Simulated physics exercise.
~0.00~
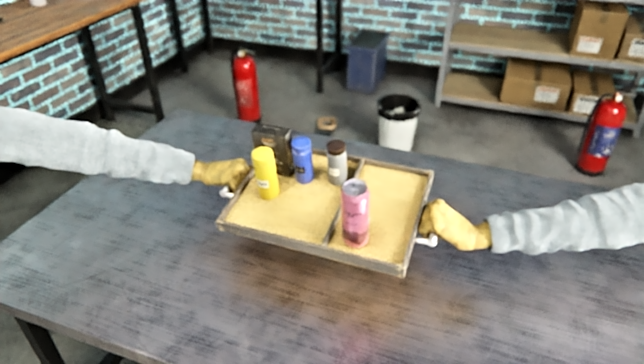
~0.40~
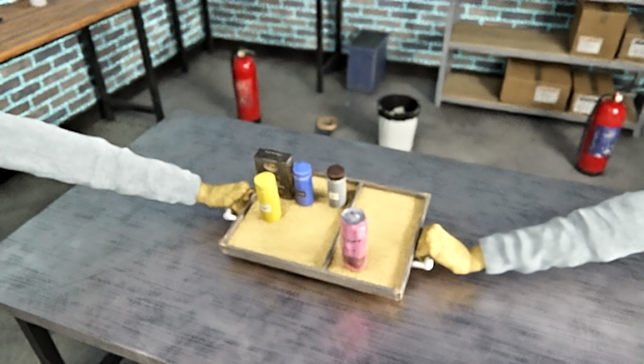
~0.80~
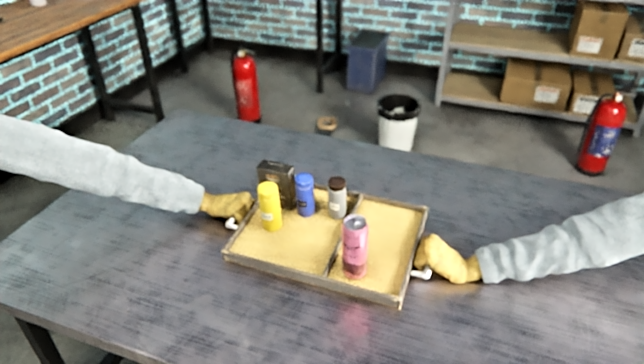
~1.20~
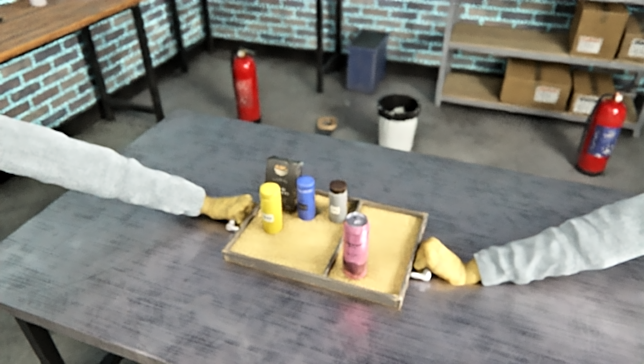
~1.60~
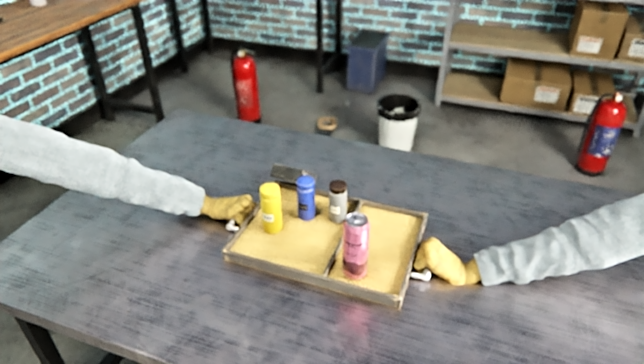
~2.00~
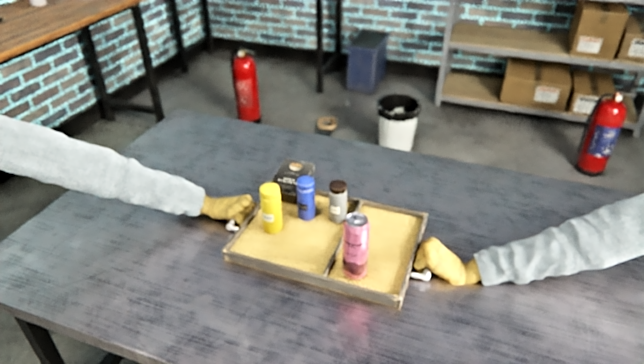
In a workshop with brick walls, shelves of boxes and red fire extinguishers, two gloved hands hold a shallow tray over a dark table. On it stand a yellow shaker, a blue shaker, a grey shaker with a dark lid, a pink can and a black packet at the back. The hands lower the tray, slightly tilted, until it settles flat on the tabletop. Just after it lands, the black packet rocks and tips over behind the shakers. It comes to rest lying down on the tray, while the other four items remain standing and the hands stay at the handles.
